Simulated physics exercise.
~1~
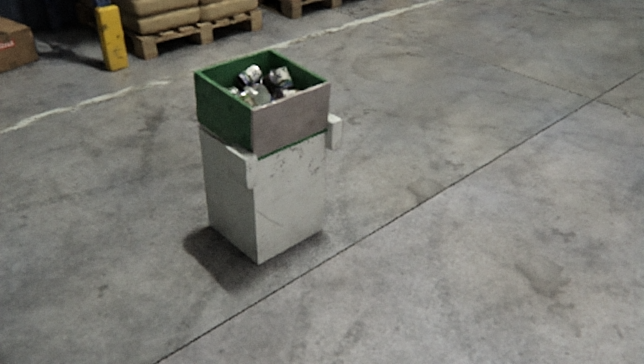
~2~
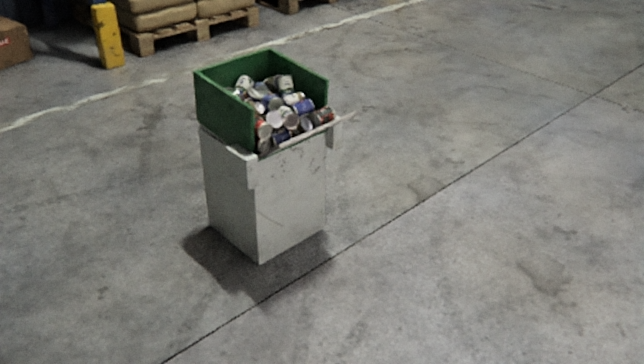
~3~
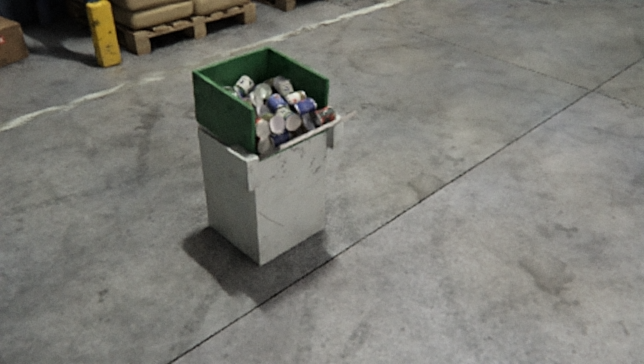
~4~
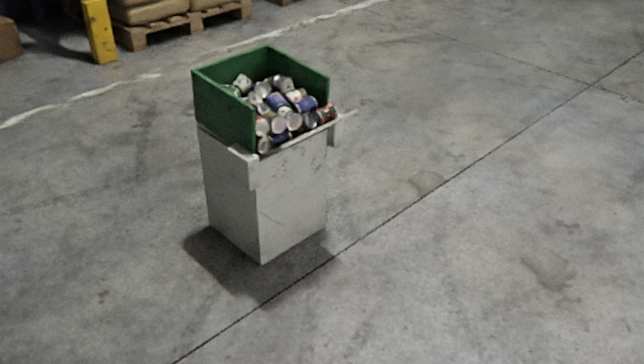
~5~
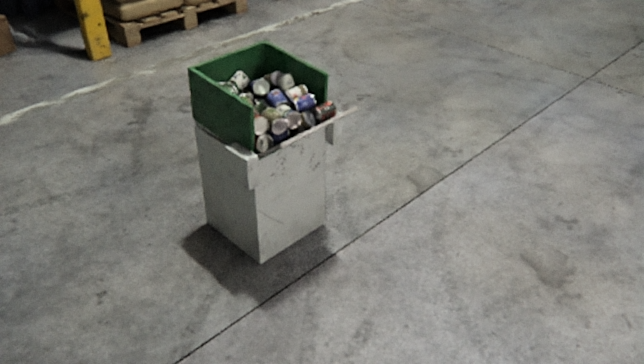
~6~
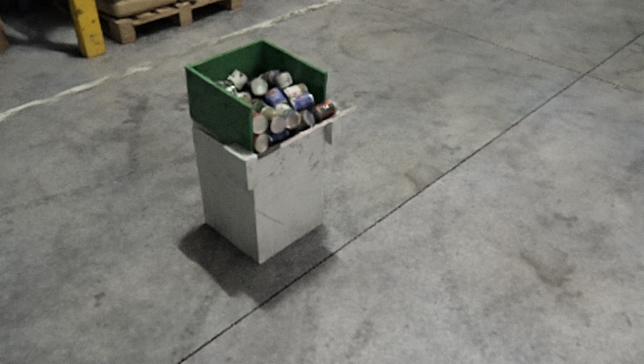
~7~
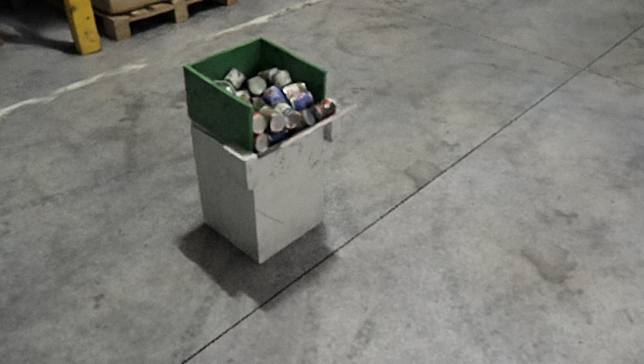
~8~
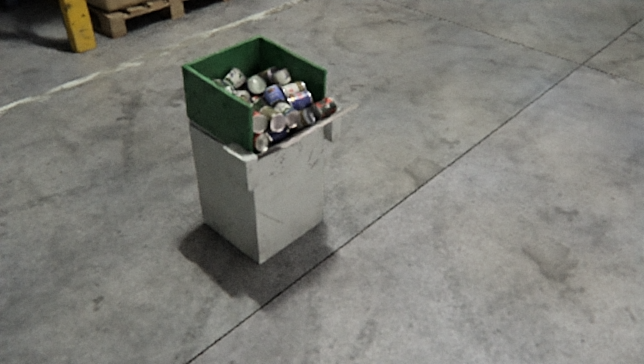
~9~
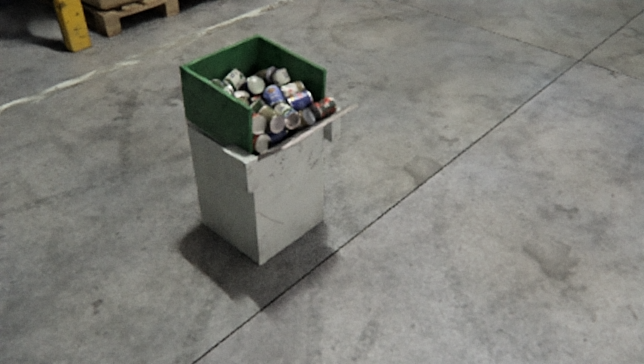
On a concrete warehouse floor, a green bin on a pale stand has its front flap upright, then let down, exposing a heap of small tins that shifts toward the opening. The tins settle at the edge and stay in the bin as the view drifts slightly sideways.
